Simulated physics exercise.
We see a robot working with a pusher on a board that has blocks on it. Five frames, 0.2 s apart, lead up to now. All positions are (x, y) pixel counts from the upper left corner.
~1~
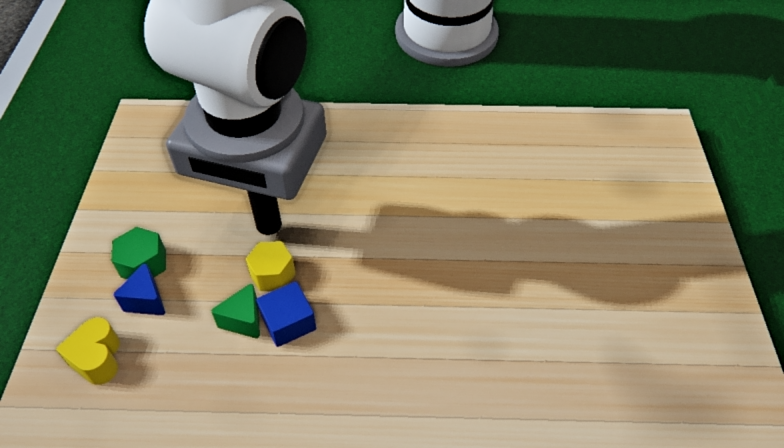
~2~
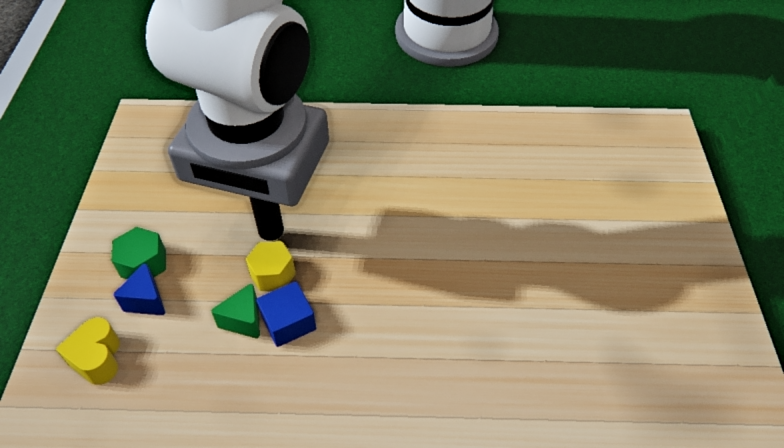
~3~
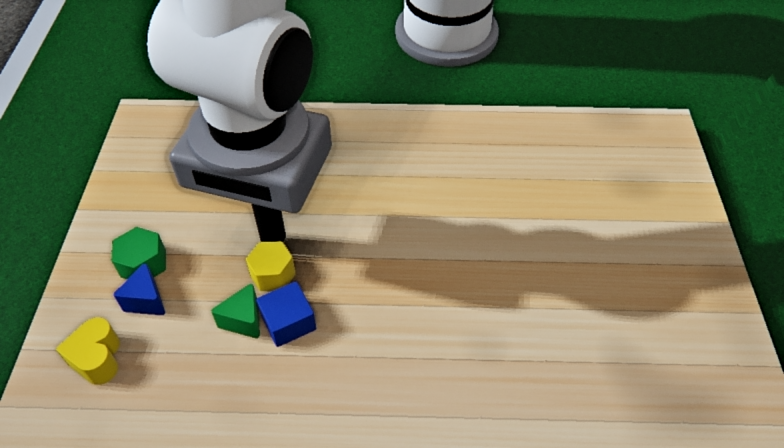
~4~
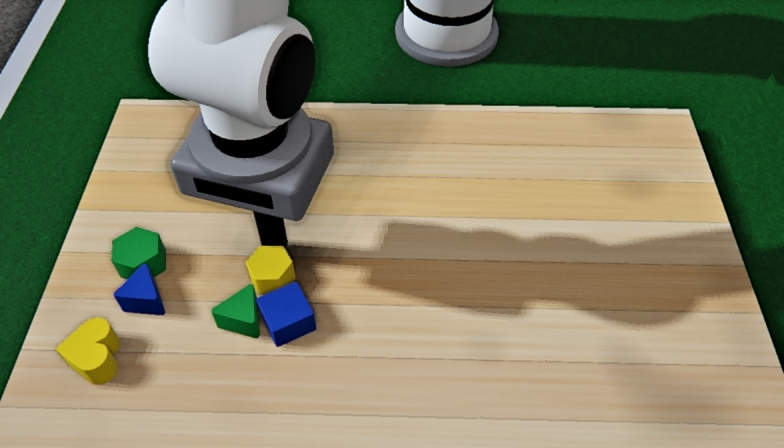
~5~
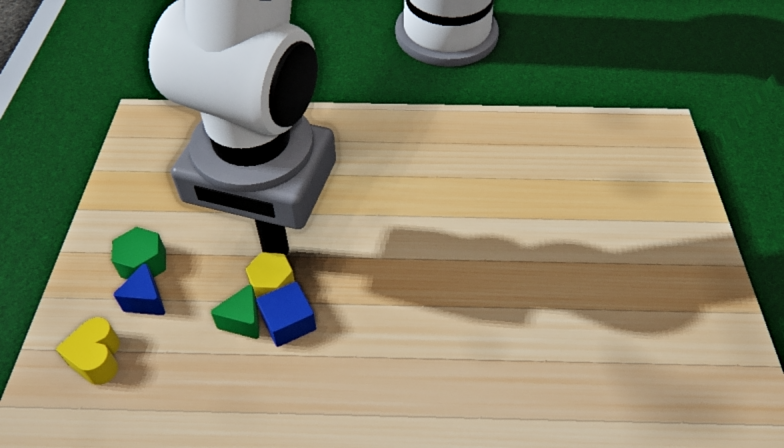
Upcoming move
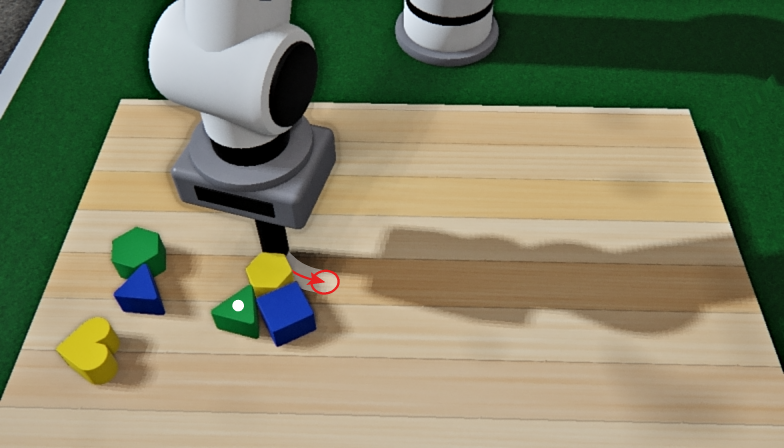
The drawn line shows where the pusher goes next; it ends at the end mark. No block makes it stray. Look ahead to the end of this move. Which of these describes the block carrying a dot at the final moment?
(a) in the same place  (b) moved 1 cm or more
My answer is option a.
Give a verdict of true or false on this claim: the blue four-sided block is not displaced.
That statement is not accurate.
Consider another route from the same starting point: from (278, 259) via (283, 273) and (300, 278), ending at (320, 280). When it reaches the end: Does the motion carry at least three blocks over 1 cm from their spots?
That would be a no.
The line goes from (278, 259) by way of (290, 270) and (306, 278) to (325, 282); the dot is on the green three-sided block.
What follows on the original path. Halfway along, pusher at (297, 267); yellow hexagonal block at (273, 282), turned 25° clockwise; blue four-sided block at (287, 316).
At the end, pusher at (324, 274); green three-sided block unmoved; yellow hexagonal block at (273, 282), turned 25° clockwise; blue four-sided block at (287, 316).
